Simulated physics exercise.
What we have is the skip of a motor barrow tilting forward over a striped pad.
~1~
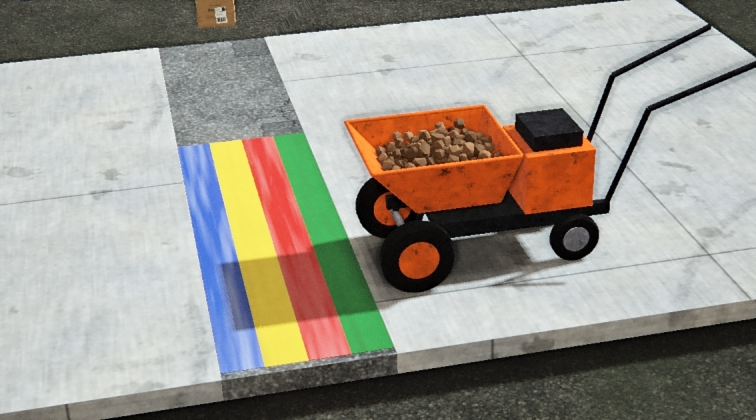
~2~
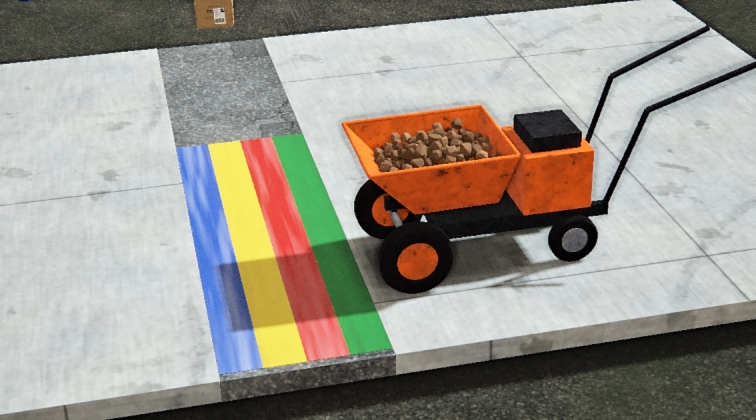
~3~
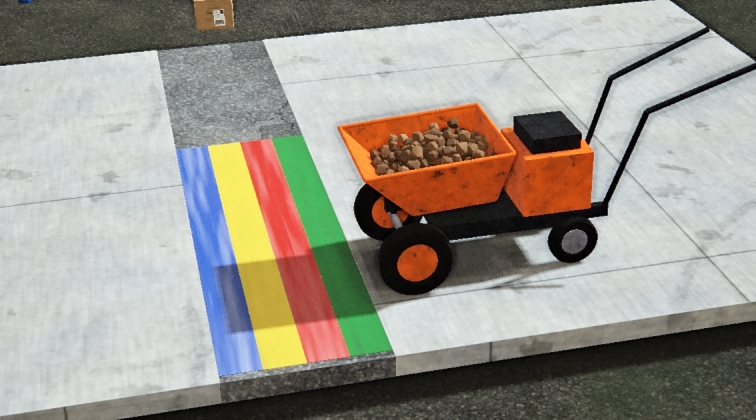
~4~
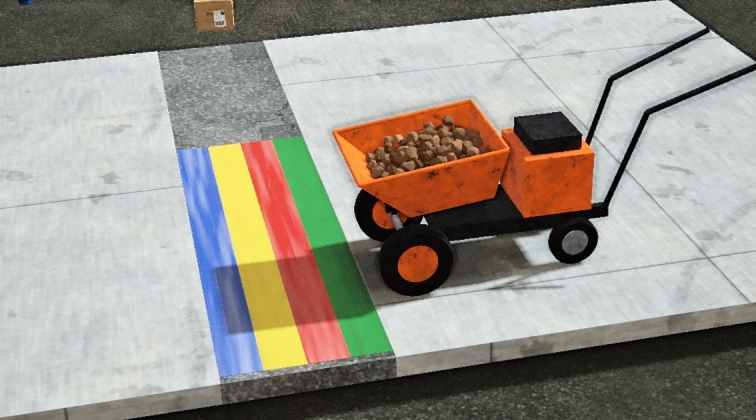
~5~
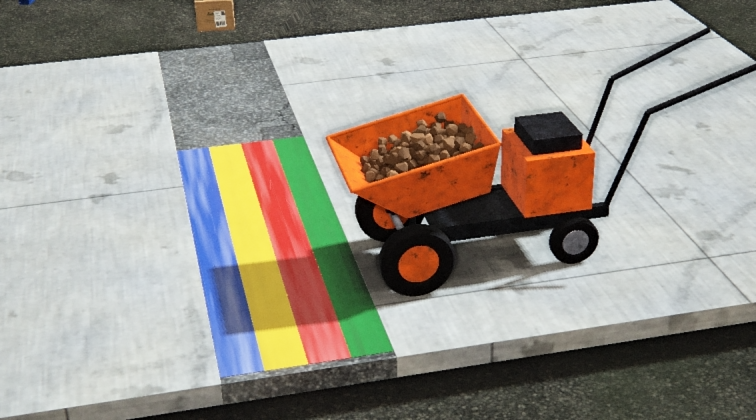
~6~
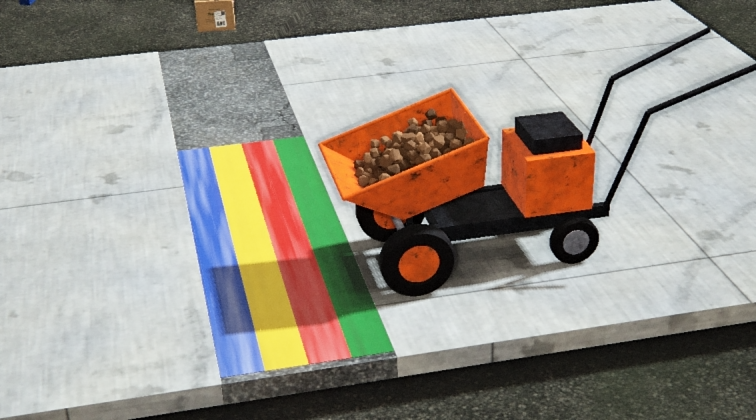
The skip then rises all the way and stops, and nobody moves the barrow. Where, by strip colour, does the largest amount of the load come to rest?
On the yellow strip.
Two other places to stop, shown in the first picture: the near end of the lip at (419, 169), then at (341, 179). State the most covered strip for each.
One: That red strip. Two: The blue one.
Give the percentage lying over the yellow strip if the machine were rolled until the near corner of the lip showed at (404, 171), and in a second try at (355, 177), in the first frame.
Estimates, in order: 20 % then 30 %.
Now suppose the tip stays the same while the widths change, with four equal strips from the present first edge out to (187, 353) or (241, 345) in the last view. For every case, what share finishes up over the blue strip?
Shares: Near 20 %; near 30 %.
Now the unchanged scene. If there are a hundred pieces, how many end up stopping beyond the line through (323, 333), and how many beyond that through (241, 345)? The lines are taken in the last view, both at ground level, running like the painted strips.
80 % and 30 %, in that order.
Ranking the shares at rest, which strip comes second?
The strip in blue comes second.
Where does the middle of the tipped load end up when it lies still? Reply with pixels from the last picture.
I'd place the middle at about (246, 280).
Just after the last frame, skip tipped steeply; every one in the skip.
A moment on, skip tipped right over; roughly two thirds in the skip; about a tenth over the red strip; roughly a quarter over the yellow strip; just a few over the blue strip.
Further on, skip tipped right over; roughly a quarter in the skip; about a tenth over the red strip; roughly a third over the yellow strip; roughly a quarter over the blue strip; roughly a quarter off the paint.
When it is over, skip tipped right over; roughly a quarter in the skip; not one over the green strip; about a tenth over the red strip; roughly a third over the yellow strip; roughly a quarter over the blue strip; roughly a quarter off the paint.
